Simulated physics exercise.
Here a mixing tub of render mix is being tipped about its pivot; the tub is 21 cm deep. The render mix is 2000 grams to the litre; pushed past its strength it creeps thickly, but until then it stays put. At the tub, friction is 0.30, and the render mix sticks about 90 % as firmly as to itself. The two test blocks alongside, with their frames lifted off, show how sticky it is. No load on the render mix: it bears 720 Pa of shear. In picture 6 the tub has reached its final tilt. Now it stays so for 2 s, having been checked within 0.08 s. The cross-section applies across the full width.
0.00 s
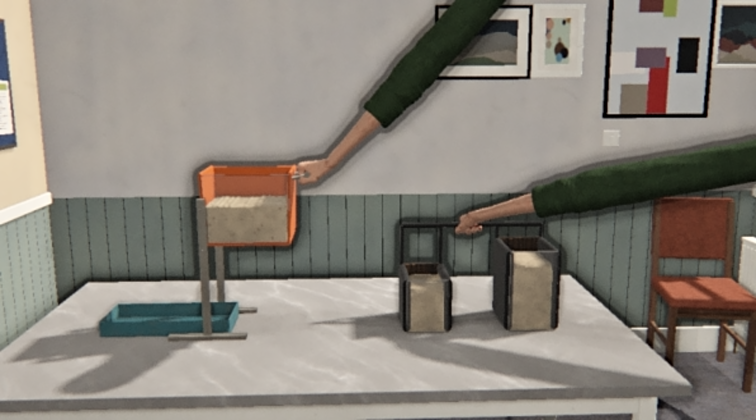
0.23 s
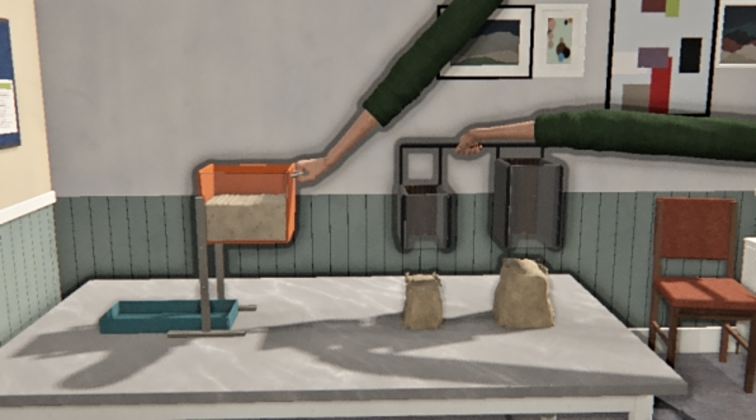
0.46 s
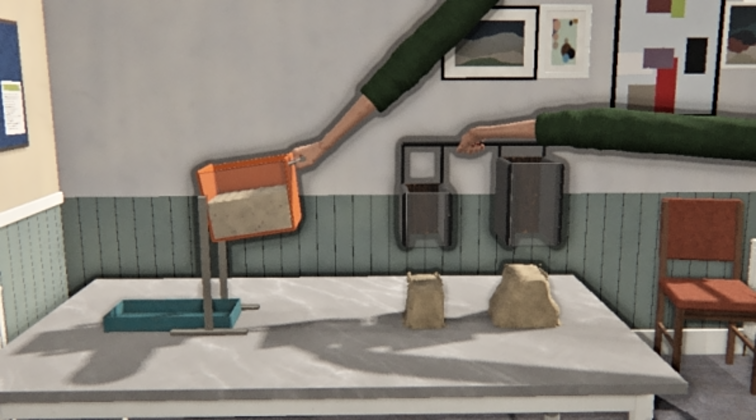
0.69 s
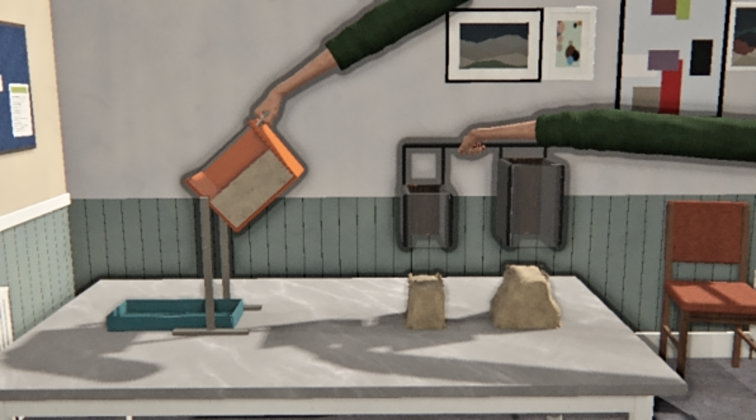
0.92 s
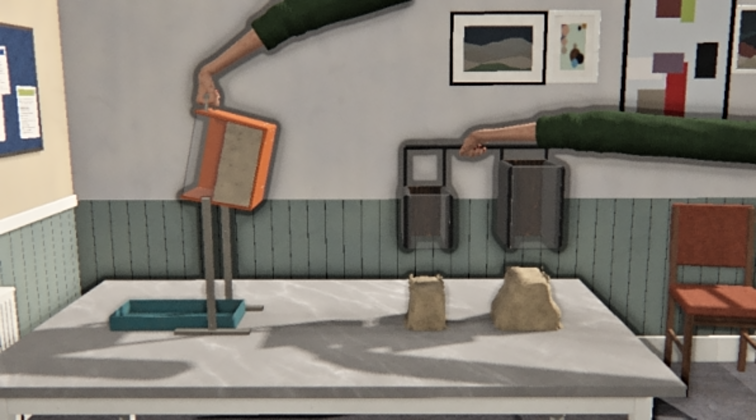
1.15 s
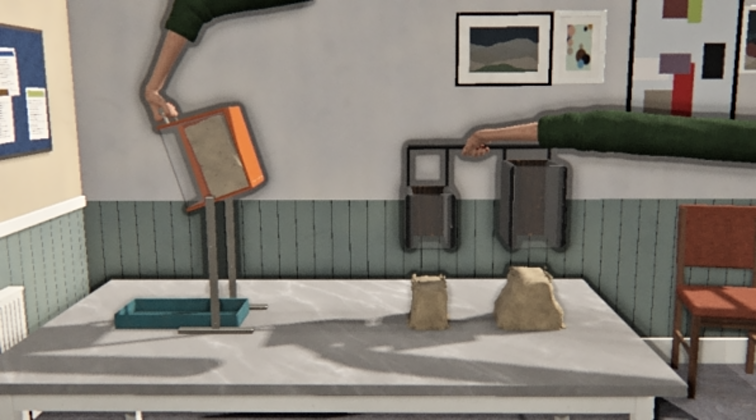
To begin with, an orange tub of pale, thick mix sits level on a stand above a teal tray while a hand lifts dark moulds off two blocks. The taller block slumps somewhat, and another hand swings the tub far over to the left, the mix staying inside.
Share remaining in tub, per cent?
Approx. 39 %.
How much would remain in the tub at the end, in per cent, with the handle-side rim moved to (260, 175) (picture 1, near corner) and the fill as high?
50 %, roughly.
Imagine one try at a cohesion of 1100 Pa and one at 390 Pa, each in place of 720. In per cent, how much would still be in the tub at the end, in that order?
First 45 %, second 30 %.
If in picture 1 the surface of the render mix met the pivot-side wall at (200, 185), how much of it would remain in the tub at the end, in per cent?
It would be close to 25 percent.
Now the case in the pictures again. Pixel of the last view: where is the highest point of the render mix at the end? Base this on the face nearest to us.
Roughly at pixel (220, 172).
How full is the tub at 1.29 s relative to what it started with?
Near 95 %.
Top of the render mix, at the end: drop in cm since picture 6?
About 17 cm.
After 1.29 s, the tub is at 107 degrees and holds 94 %.
After 1.46 s, the tub is at 107 degrees and holds 45 %.
After 1.63 s, the tub is at 107 degrees and holds 39 %.
After 1.80 s, the tub is at 107 degrees and holds 39 %.
After 3.15 s, at the end, the tub is at 107 degrees and holds 39 %.
